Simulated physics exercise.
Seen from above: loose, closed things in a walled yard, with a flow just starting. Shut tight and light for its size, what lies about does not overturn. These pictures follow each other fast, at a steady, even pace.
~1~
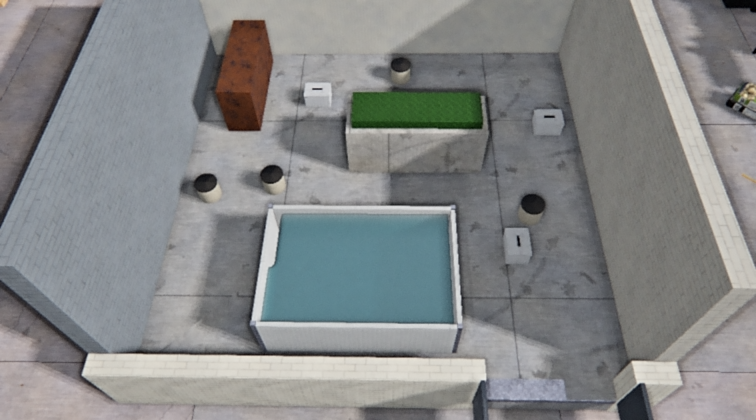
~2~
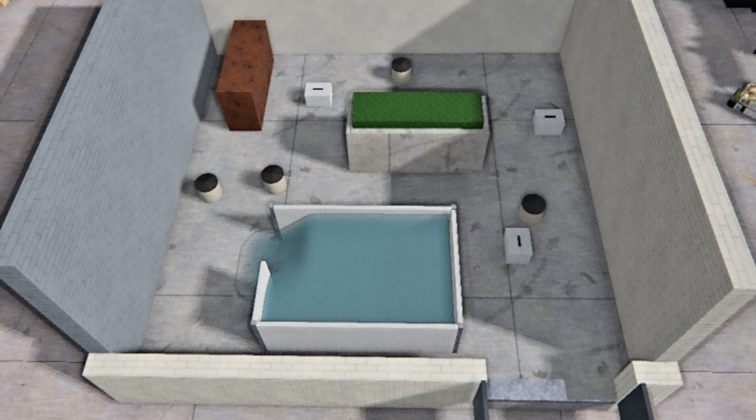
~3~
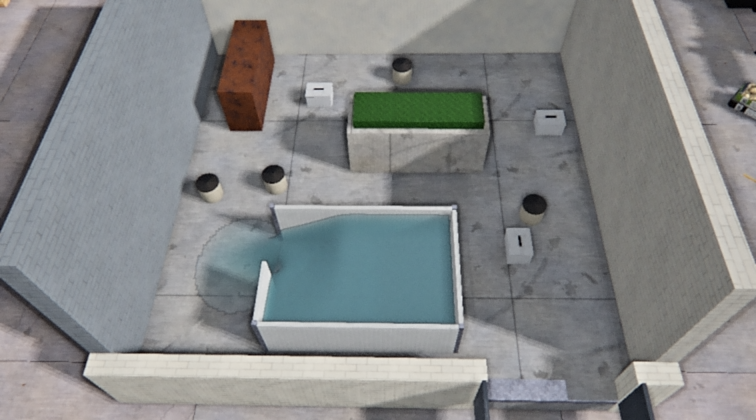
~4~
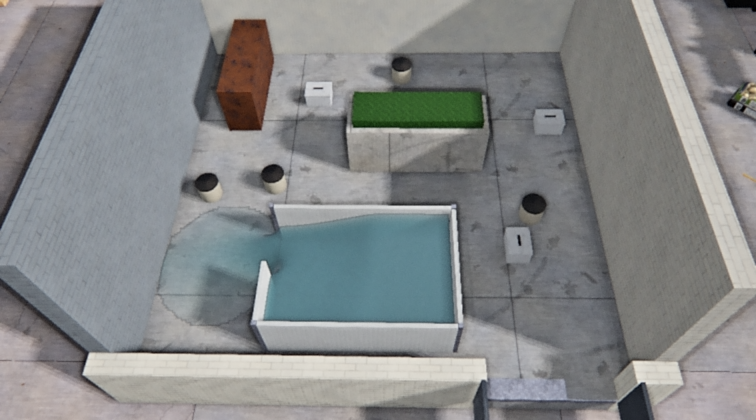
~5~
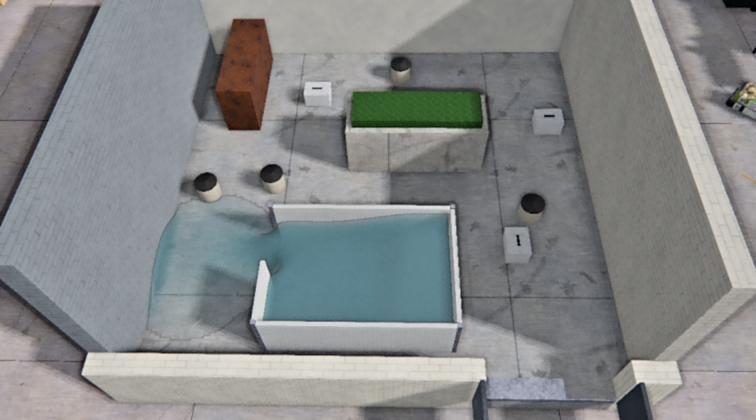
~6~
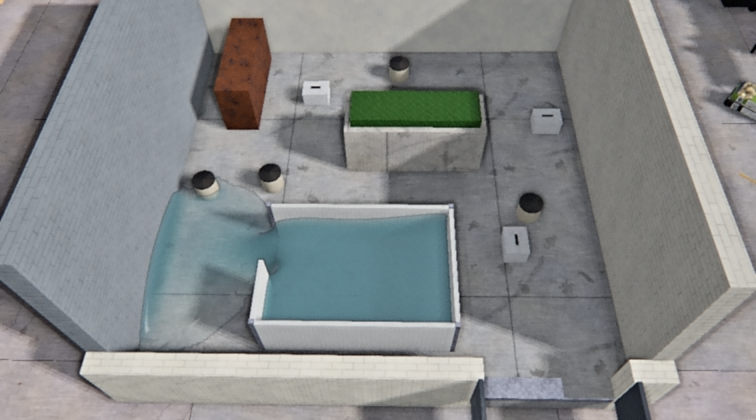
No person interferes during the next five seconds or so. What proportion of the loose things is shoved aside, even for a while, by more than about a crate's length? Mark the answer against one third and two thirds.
Fewer than a third of them.
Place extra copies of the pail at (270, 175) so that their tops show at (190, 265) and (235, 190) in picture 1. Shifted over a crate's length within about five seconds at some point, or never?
Well, one then the other: Carried that far, carried that far.
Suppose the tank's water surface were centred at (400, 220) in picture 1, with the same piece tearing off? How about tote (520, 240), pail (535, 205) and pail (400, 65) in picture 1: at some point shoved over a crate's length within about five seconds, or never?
The first: Did not travel far; the second: Did not travel far; the third: Travelled far enough.
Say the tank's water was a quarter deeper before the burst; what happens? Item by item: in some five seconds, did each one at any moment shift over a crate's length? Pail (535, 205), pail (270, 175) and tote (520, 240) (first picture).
Fell short, fell short, fell short.
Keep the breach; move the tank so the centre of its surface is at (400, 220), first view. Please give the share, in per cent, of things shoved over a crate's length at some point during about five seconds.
By my reckoning, about 40 per cent.
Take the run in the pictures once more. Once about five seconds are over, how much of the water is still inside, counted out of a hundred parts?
About 100 percent.
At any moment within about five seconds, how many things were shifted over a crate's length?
I make it 2 of them.
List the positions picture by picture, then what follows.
In the first picture, a pail at (206, 182) rests on the ground; a pail at (401, 64), on the bottom; 0 of 8 have shifted.
In the second picture, a pail at (206, 182) rests on the ground; a pail at (402, 64), on the bottom; 0 of 8 have shifted.
In the third picture, a pail at (207, 182), on the bottom; a pail at (402, 64), on the bottom; 0 of 8 have shifted.
In the fourth picture, a pail at (207, 182) rests on the ground; a pail at (402, 64), on the bottom; 0 of 8 have shifted.
In the fifth picture, a pail at (206, 181), on the bottom; a pail at (401, 64) rests on the ground; 0 of 8 have shifted.
In the sixth picture, a pail at (203, 179), on the bottom; a pail at (399, 63) rests on the ground; 0 of 8 have shifted.
A moment on, 1 of 8 are well off their spots; 1 afloat.
Next, 1 of 8 are well off their spots; 1 afloat.
Later, 1 of 8 are well off their spots; 1 afloat.
In the end, 2 of 8 are well off their spots, and 2 have been at some point; 2 afloat.
